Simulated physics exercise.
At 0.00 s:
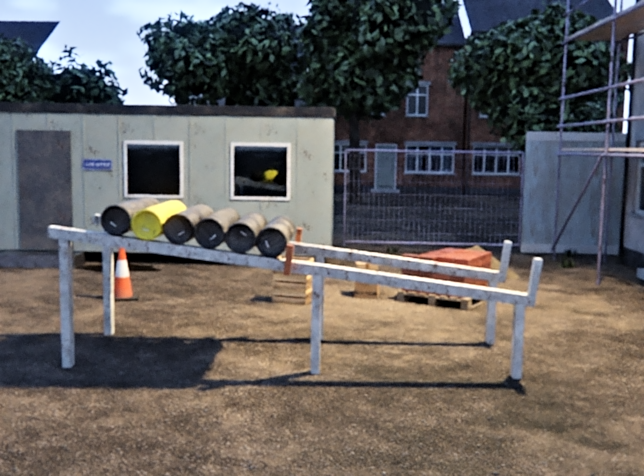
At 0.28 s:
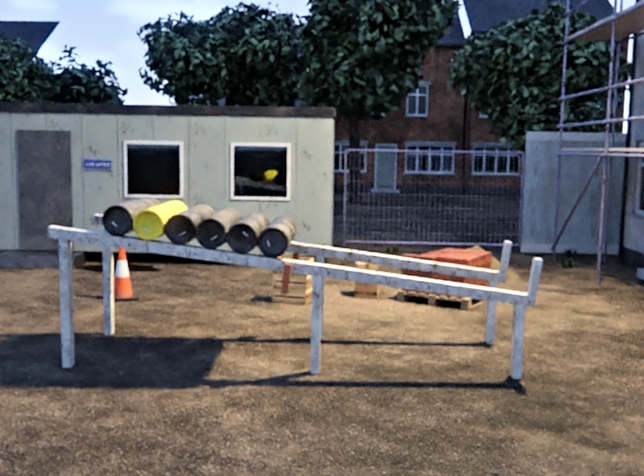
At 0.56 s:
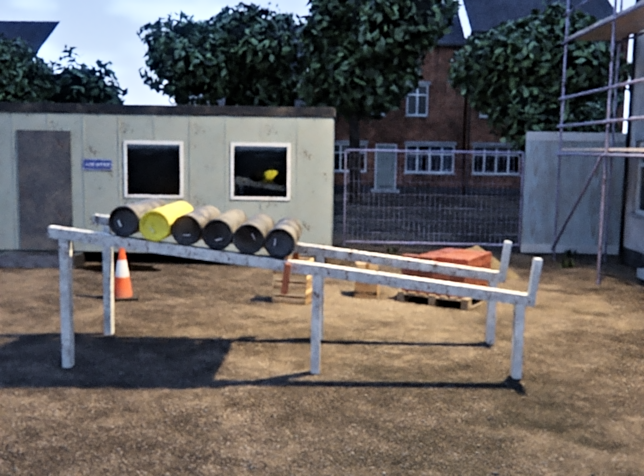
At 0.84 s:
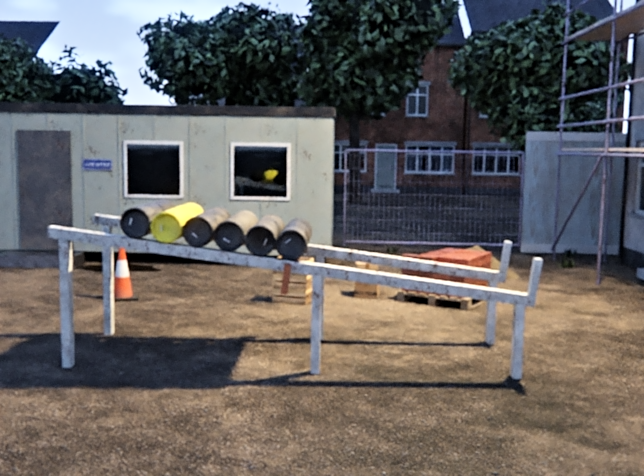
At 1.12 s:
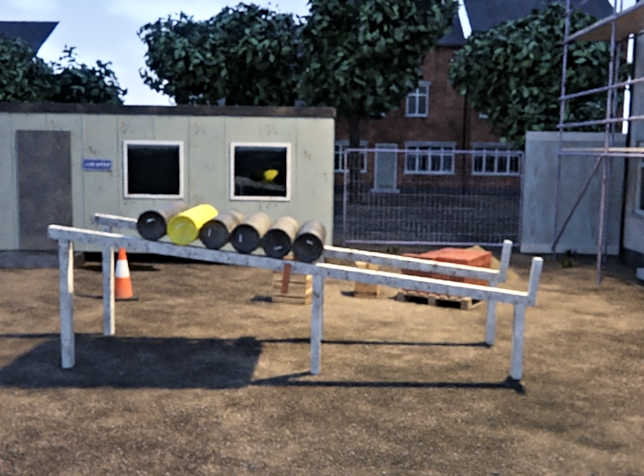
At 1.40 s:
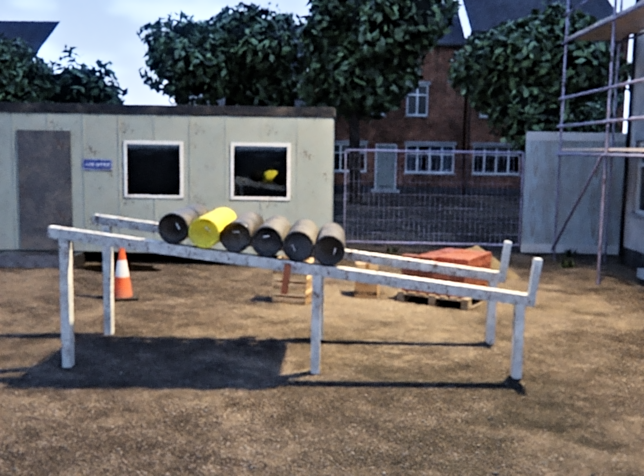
A long pale wooden rack on posts slopes gently down to the right across a dirt yard, seen from the side by a still camera, with a grey site cabin, trees and a brick house behind. Six cylinders lie side by side on its upper left part, the second from the left yellow and the others dark-ended, near an orange and white cone. The row rolls together down the rack to the right, slowly, then faster.
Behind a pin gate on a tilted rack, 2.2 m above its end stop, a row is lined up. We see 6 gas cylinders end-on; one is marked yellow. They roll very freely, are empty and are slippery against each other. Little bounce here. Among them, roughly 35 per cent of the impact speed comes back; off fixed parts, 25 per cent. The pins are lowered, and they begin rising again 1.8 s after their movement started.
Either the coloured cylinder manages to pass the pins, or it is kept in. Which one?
I expect it never leaves the queue.
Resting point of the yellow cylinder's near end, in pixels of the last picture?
It comes to rest around (271, 243).
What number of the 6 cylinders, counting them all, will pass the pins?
Count: 4.
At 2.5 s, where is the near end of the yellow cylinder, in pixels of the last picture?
I'd put it somewhere around (271, 243) in that view.
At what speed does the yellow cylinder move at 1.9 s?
It's going at around 1.0 m/s.
After 1.9 s, yellow is on the rails, 30 cm above the pins, rolling right; 3 below the pins.
After 2.5 s, yellow is on the rails, 15 cm above the pins; 4 below the pins.
At rest (3.2 s), yellow is on the rails, 15 cm above the pins; 4 below the pins.
